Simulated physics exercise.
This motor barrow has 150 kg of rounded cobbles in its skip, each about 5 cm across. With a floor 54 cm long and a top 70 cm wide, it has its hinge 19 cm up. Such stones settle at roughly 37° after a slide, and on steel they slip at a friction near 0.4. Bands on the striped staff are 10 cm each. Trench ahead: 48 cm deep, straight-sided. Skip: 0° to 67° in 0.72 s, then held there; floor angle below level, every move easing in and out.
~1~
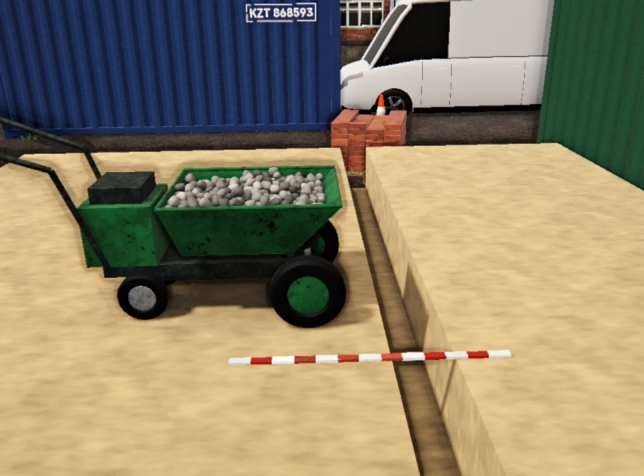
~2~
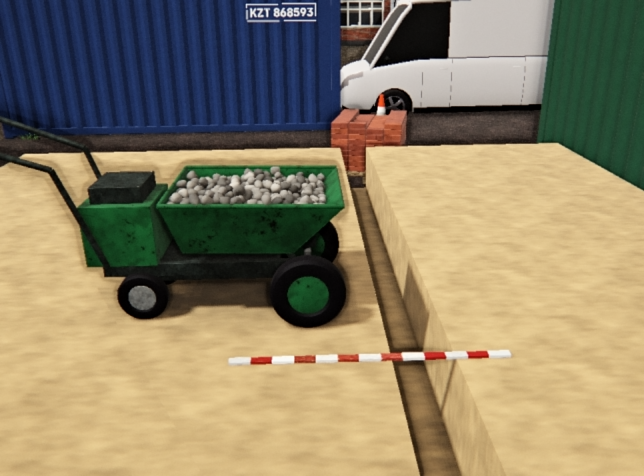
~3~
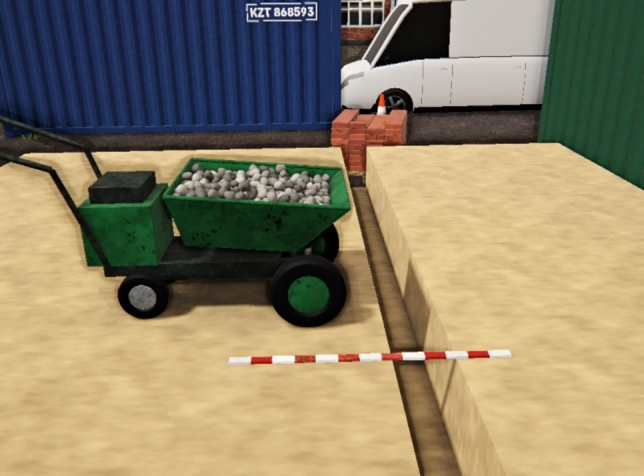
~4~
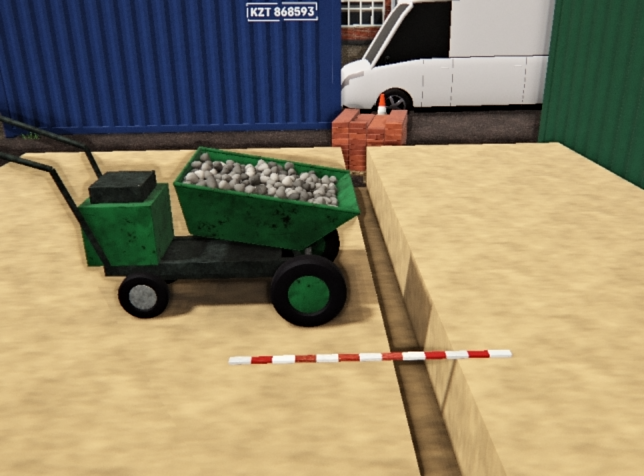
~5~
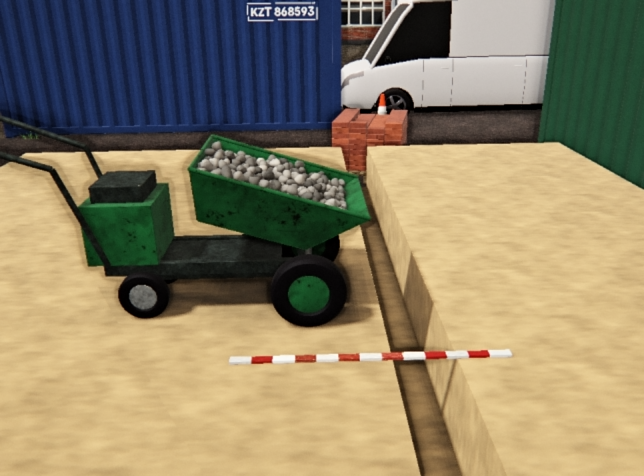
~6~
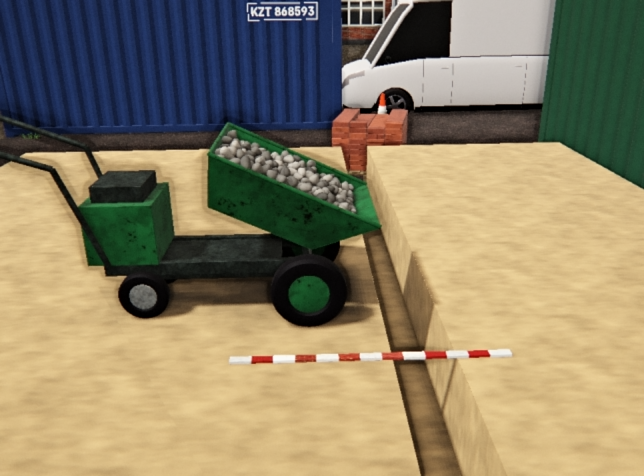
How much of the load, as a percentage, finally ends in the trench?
I would put it at about 42 per cent.
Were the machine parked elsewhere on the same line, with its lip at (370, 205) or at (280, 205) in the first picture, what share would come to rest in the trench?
About 15 and 85 per cent.
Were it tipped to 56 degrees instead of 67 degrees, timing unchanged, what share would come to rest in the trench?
Expect roughly 45 per cent.
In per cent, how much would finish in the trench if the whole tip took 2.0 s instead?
Roughly 60% would finish there.
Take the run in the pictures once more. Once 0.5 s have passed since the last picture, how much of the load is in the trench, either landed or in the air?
Roughly 15% by that time.
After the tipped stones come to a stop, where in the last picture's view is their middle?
Near (449, 289).
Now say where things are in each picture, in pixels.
Lip at (342, 206), floor tilted 0°, highest stones at (254, 183), in the first frame.
Lip at (344, 206), floor tilted 1°, highest stones at (238, 181), in the second frame.
The skip is at 5°, its lip at (351, 209); the top of the load is at (223, 176), in the third frame.
Lip at (360, 212), floor tilted 10°, highest stones at (223, 167), in the fourth frame.
Lip at (370, 219), floor tilted 17°, highest stones at (222, 154), in the fifth frame.
The skip is at 25°, its lip at (381, 227); the top of the load is at (234, 143), in the sixth frame.
Then, 0.2 s after the last picture the floor is at 57°, 100 % in the skip; the foremost stones are at (390, 234).
Then, 0.5 s after the last picture the floor is at 67°, 68 % in the skip, 13 % in the trench, 18 % past the trench; the foremost stones are at (465, 290).
Then, 0.9 s after the last picture the floor is at 67°, 20 % in the skip, 23 % in the trench, 57 % past the trench; the foremost stones are at (602, 296).
Then, 2.8 s after the last picture the floor is at 67°, 0 % in the skip, 42 % in the trench, 58 % past the trench; the foremost stones are past the picture's edge.
